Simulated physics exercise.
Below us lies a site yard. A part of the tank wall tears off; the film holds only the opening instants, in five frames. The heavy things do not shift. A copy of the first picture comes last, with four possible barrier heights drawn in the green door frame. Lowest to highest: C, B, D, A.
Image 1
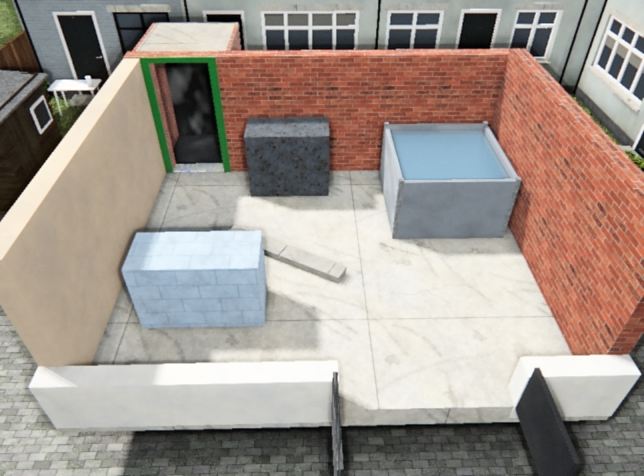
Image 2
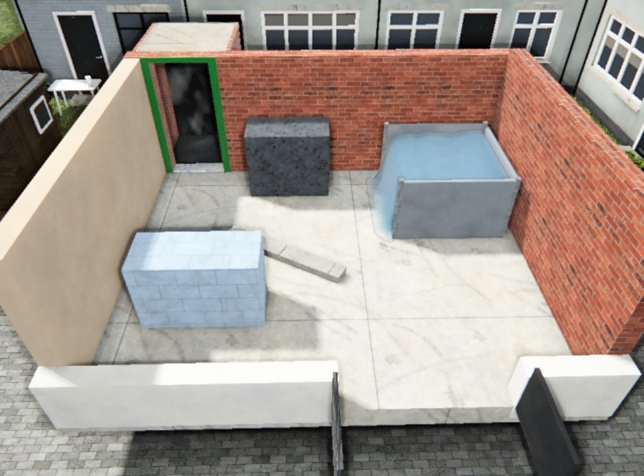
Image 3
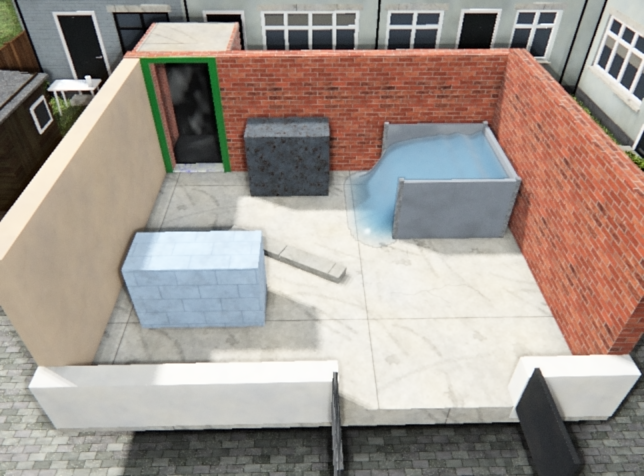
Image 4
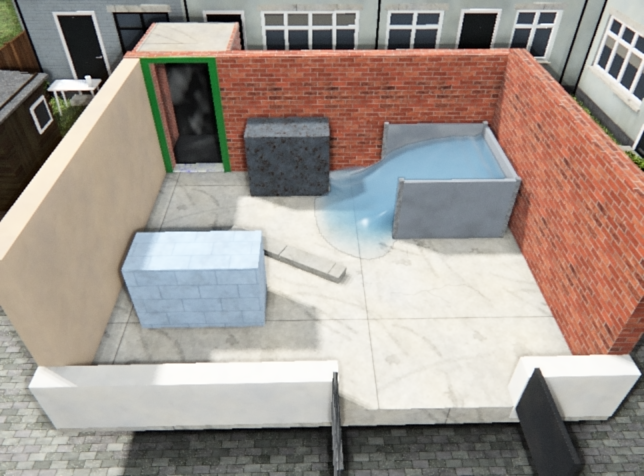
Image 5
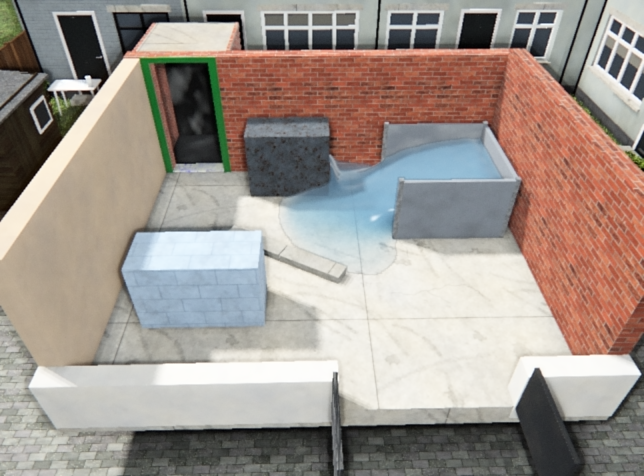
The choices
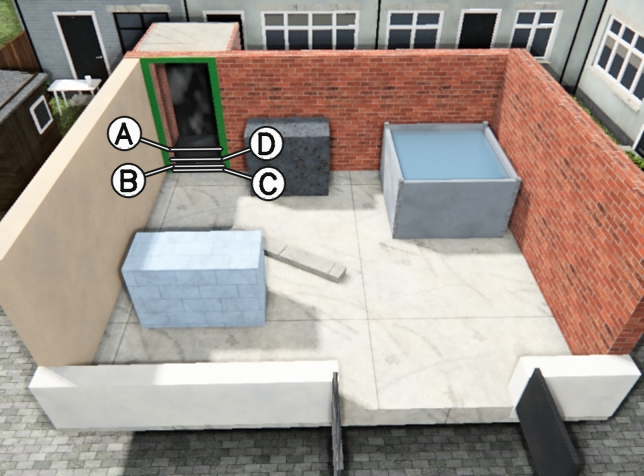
We see a walled yard with a green-framed doorway, a dark block and a pale block as water pours from the open left side of a grey tank, spreading leftward across the floor to the dark block and a low strip.
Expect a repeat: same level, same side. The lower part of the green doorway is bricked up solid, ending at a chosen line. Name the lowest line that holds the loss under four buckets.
Choose D.
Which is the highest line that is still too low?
That would be B.
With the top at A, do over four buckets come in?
No.
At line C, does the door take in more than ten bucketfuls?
Yes, clearly.
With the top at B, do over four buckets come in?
Yes, that goes wrong.
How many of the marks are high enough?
Two.
On the marked copy, A at (195, 149); B at (198, 166); C at (199, 170); D at (197, 159); from the bottom up C, B, D, A.
With A, nothing gets over.
With B, about 12 bucketfuls get in.
With C, dozens of bucketfuls pour in.
With D, a bucket or two gets in.
